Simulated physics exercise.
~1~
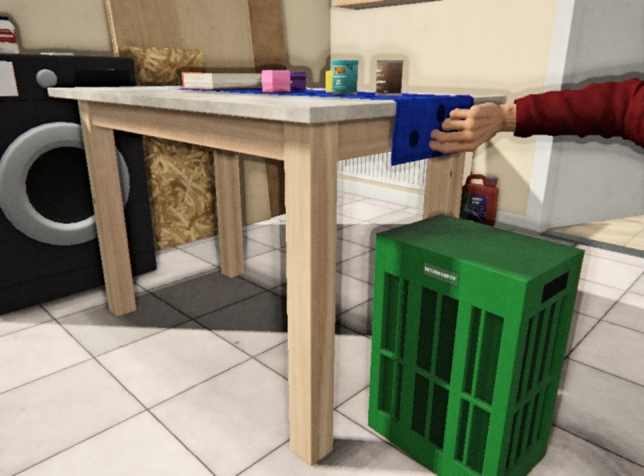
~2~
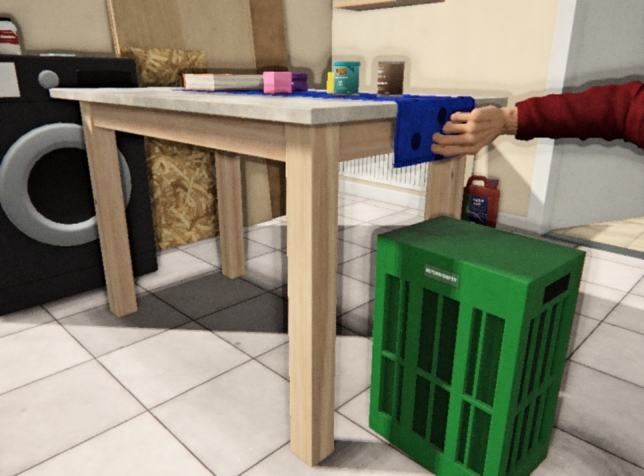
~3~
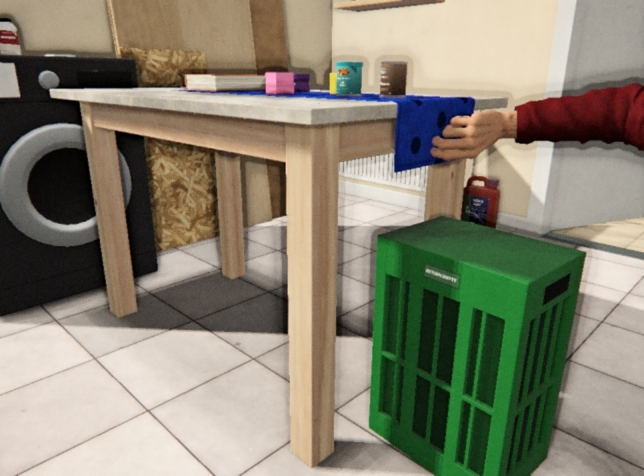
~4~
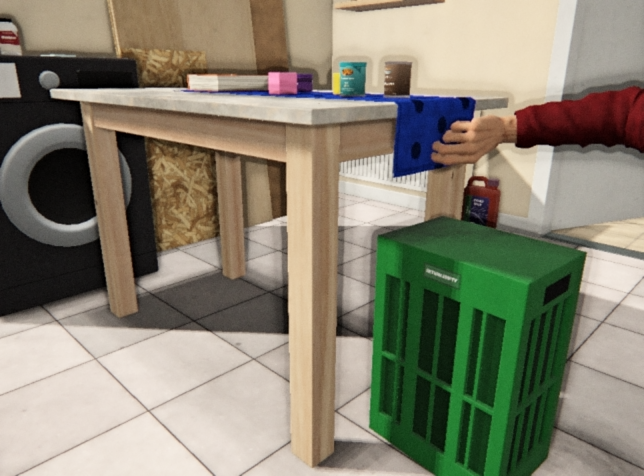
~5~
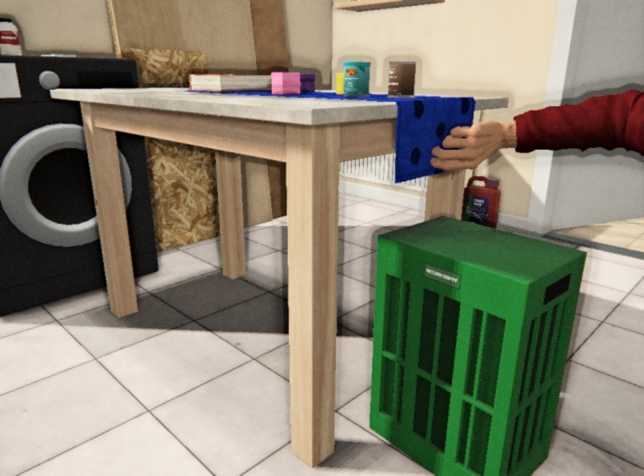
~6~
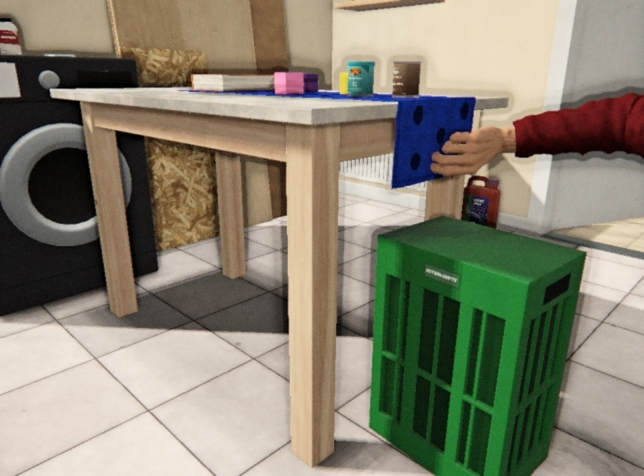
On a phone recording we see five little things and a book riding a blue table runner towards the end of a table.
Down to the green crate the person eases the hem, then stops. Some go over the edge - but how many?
The number on top goes down by one.
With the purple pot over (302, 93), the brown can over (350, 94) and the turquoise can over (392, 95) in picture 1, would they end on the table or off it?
Of the three, the purple pot stays aboard, the brown can stays aboard, the turquoise can takes a tumble.
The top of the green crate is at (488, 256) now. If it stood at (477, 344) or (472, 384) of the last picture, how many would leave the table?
That would be 3 and 4.
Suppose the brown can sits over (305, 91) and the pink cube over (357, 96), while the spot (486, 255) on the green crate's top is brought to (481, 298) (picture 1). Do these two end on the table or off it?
Here's what happens: The brown can remains aboard, the pink cube leaves its perch.
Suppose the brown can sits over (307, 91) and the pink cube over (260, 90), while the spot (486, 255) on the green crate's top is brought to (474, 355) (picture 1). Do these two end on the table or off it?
Observed: Brown can remains seated; pink cube remains seated.
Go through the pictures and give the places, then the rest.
Hem (391, 166); brown can (390, 60); turquoise can (345, 60); yellow cube (341, 71); pink cube (276, 71); purple pot (297, 72); top of the crate (486, 255), in the first frame.
Hem (393, 168); brown can (391, 61), in the second frame.
Hem (394, 172); turquoise can (350, 62), in the third frame.
Hem (393, 178); yellow cube (348, 73); top of the crate (488, 257), in the fourth frame.
Hem (395, 183); pink cube (286, 73), in the fifth frame.
Hem (391, 189); brown can (407, 61); turquoise can (361, 62); yellow cube (355, 73); pink cube (289, 72); purple pot (308, 74), in the sixth frame.
Soon after, hem on the crate; brown can gone.
In the end, hem on the crate; brown can gone. The answer is one.
